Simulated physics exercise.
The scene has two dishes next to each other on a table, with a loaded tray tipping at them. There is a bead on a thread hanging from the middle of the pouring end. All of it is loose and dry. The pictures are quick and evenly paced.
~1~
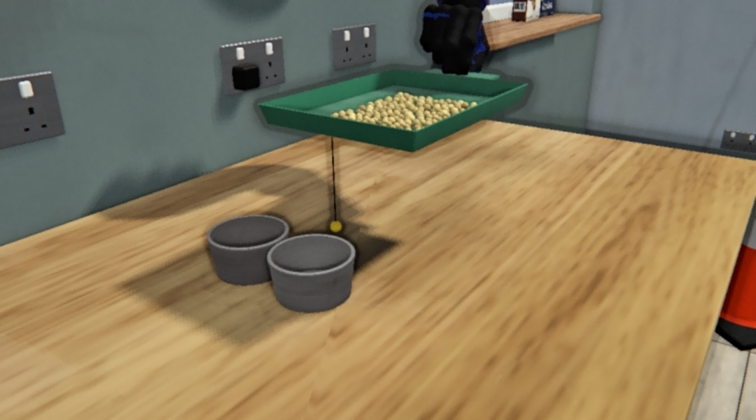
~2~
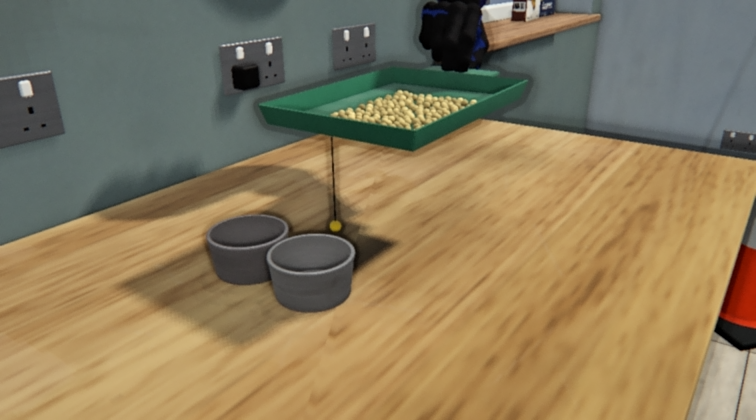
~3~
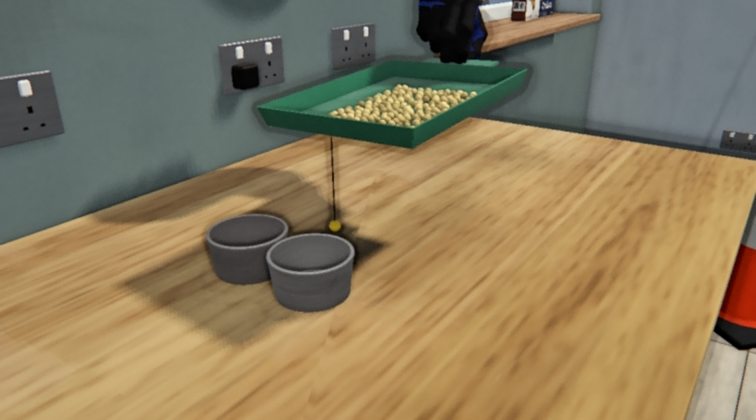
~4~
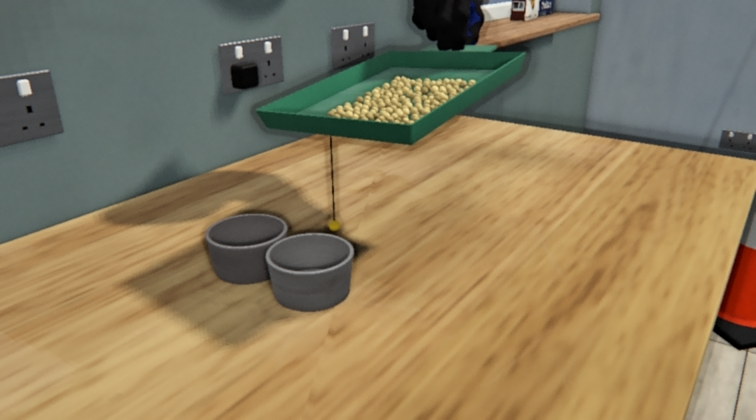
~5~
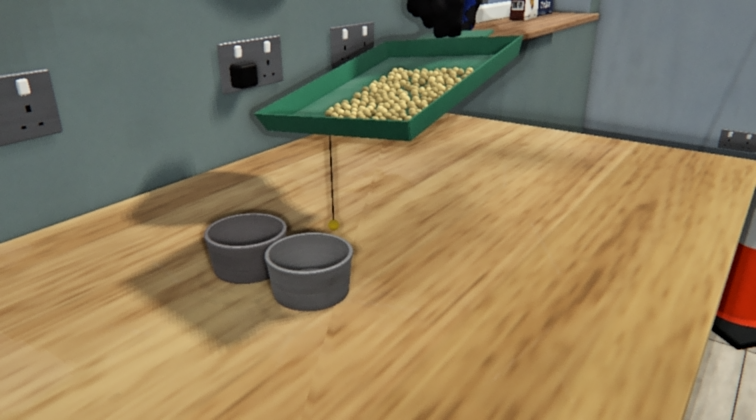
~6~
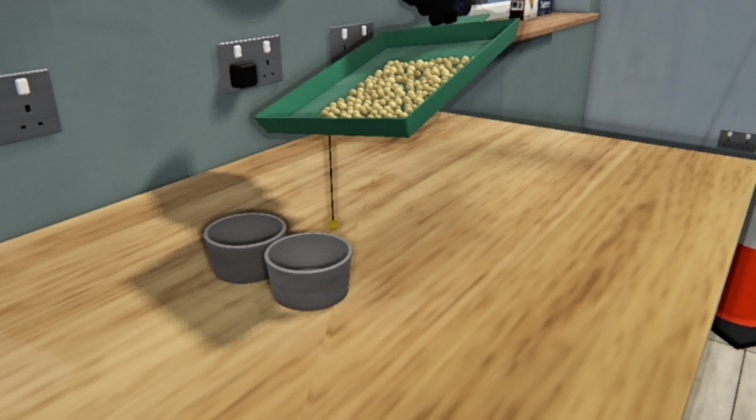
Black gloved hand gradually tilting a green tray of soya beans above two grey dishes on a wooden worktop.
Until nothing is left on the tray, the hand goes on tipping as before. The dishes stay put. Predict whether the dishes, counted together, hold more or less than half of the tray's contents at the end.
More.
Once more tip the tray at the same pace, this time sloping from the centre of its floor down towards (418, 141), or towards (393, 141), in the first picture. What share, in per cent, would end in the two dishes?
Well, 0 percent for one and then 0 percent for the other.
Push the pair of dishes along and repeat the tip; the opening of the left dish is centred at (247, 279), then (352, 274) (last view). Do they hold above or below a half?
The first try: Not half. The second: Not half.
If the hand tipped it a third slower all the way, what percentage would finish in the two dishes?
I'd say 90 percent or thereabouts.
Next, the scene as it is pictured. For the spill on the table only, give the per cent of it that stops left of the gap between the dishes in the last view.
Roughly 30 in a hundred.
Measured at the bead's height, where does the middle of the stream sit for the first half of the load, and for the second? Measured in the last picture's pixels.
The first part at (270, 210); the rest at (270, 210).
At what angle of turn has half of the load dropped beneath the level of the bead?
Roughly 100°.
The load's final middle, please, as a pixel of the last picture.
Roughly at pixel (256, 258).
Shortly afterwards, tray tipped steeply; all but a few on the tray; only a few in the left dish; only a few outside both; only a few in the air.
Next, tray tipped right over; a little on the tray; a little in the right dish; near half in the left dish; a little outside both; near a quarter in the air.
Some moments later, tray tipped past a quarter turn; a little in the right dish; near two thirds in the left dish; near a quarter outside both.
In the end, tray tipped past a quarter turn; a little in the right dish; near two thirds in the left dish; near a quarter outside both.
